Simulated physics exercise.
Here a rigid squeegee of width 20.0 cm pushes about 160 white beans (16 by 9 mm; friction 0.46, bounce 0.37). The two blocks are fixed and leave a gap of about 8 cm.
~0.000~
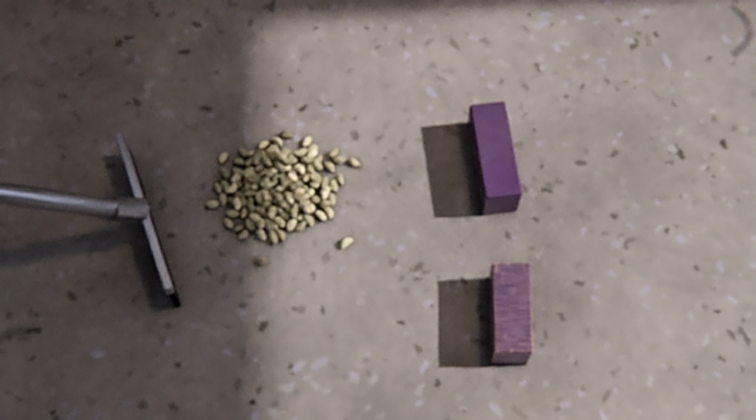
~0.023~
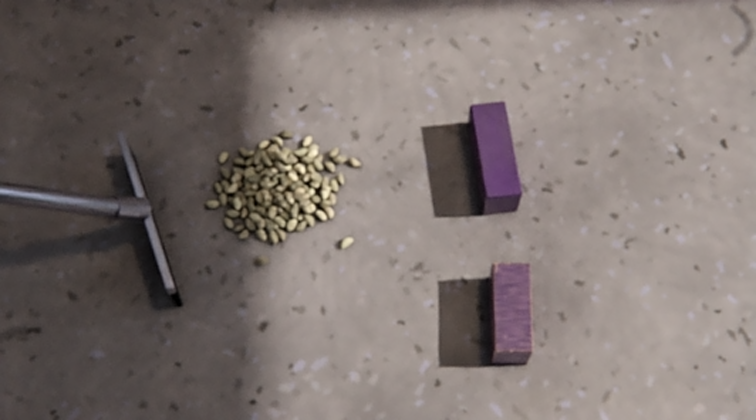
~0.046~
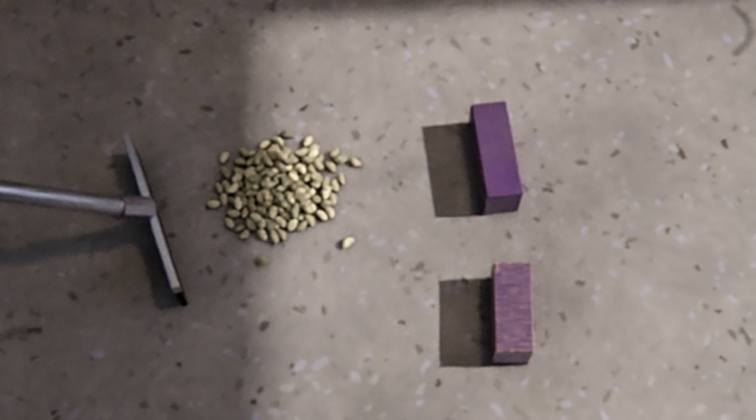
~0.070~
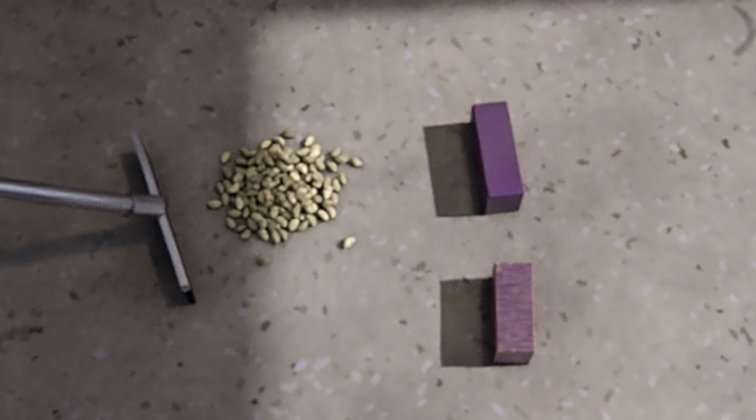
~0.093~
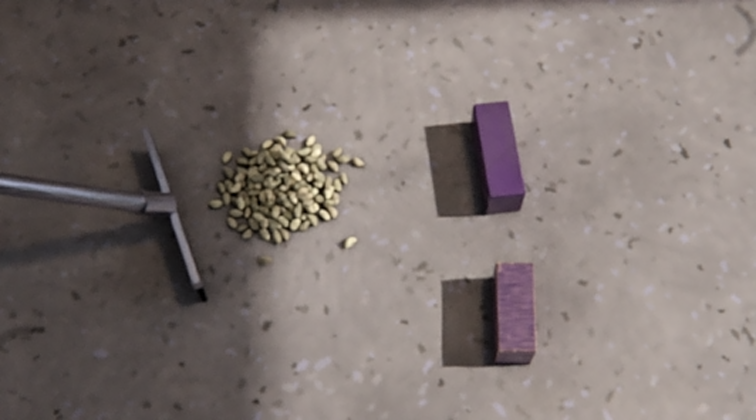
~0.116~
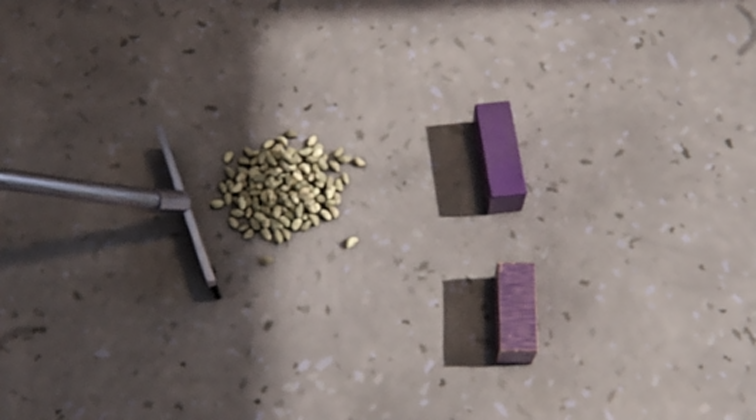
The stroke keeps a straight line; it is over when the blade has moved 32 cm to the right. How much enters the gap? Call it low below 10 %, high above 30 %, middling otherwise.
I would say low.
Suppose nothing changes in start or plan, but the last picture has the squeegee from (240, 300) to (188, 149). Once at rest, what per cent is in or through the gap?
I'd say 10 per cent winds up through the gap.
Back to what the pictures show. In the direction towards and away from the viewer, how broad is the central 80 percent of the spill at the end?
Estimate: Close to 18 cm.
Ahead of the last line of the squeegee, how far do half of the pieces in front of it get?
Distance: Approx. 4 cm.
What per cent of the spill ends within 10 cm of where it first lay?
5 per cent or thereabouts.
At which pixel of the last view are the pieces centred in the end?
About (452, 143).
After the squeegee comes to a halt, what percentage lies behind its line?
Around 10 percent.
Then, at 0.37 s, squeegee 20 cm from its start, spill 15 cm wide; round the far block 15 %, held up before the blocks 85 %.
Then, at 0.62 s, squeegee 33 cm from its start, spill 20 cm wide; round the far block 35 %, held up before the blocks 65 %.
Then, at 0.83 s, squeegee 33 cm from its start, spill 22 cm wide; in or through the gap 5 %, round the far block 35 %, held up before the blocks 60 %.
In the end, at 2.2 s, in or through the gap 5 %, round the near block 0 %, round the far block 35 %, held up before the blocks 60 %.
